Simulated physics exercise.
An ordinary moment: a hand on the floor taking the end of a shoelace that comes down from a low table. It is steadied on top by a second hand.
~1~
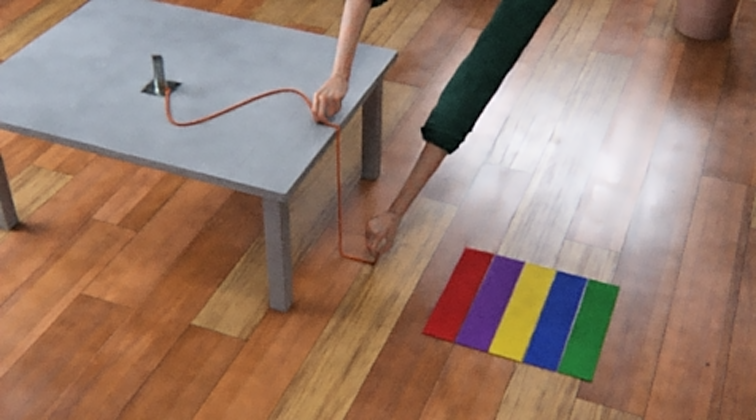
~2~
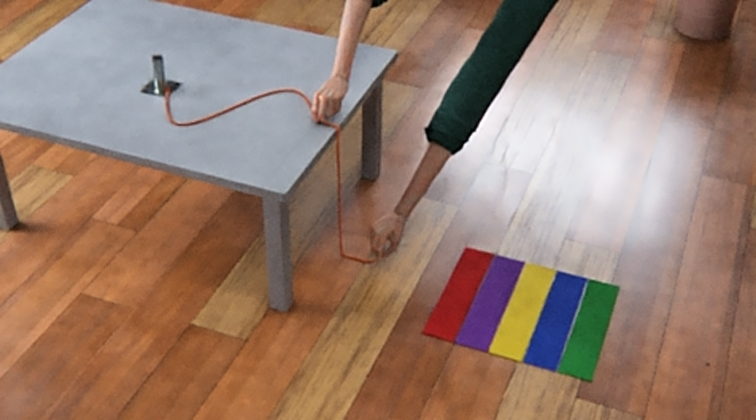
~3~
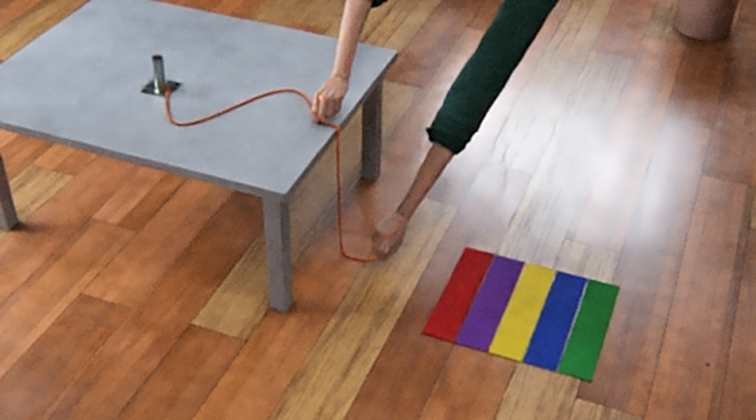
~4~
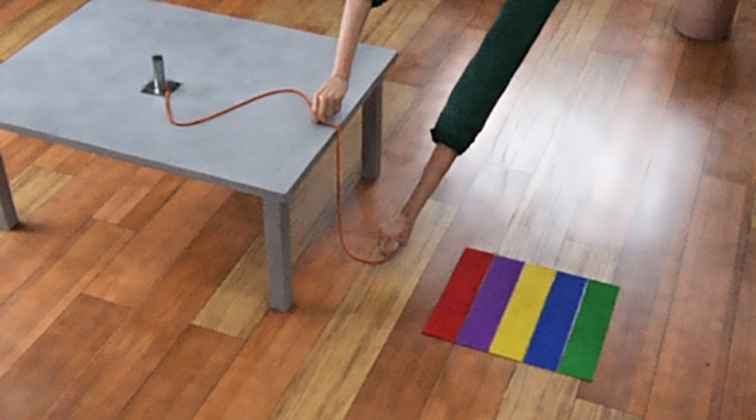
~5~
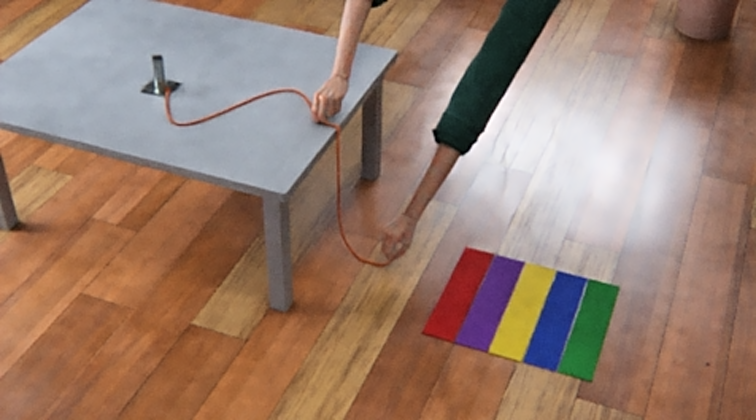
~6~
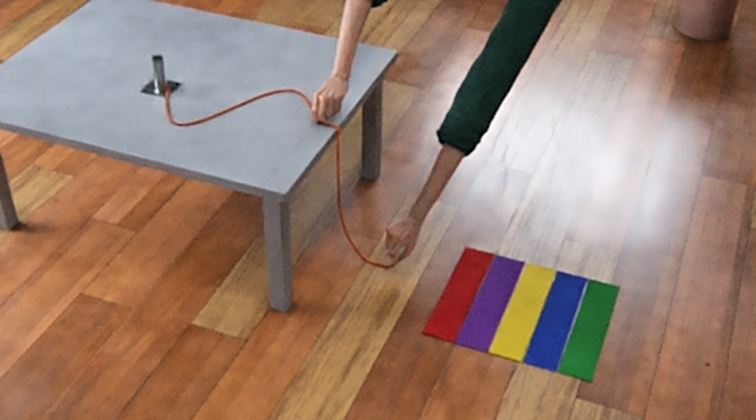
A hand held an orange shoelace at the edge of a low gray table while another, near the floor, drew the hanging end slightly to the right, beside a patch of colored stripes.
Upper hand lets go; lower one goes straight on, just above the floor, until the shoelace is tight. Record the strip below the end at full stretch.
Below the end: Green.
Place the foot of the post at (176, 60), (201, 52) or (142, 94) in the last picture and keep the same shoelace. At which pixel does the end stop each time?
Try by try: (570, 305), (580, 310) and (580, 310).
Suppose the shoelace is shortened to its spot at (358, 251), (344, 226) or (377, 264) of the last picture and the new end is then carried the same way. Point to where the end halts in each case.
Taking the tries in order gives (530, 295), (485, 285) and (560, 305).
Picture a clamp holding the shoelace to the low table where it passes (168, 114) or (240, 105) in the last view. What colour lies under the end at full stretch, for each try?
Try by try: Blue; yellow.
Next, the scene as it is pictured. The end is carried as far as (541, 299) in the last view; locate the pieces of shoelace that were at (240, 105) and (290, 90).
Well, the first one sits at (290, 122), and the second one sits at (339, 141).
A little later, end near (541, 299); over yellow.
Next, end near (573, 307); over blue.
When it is tight, end near (593, 312); over green. It halts on the green strip.
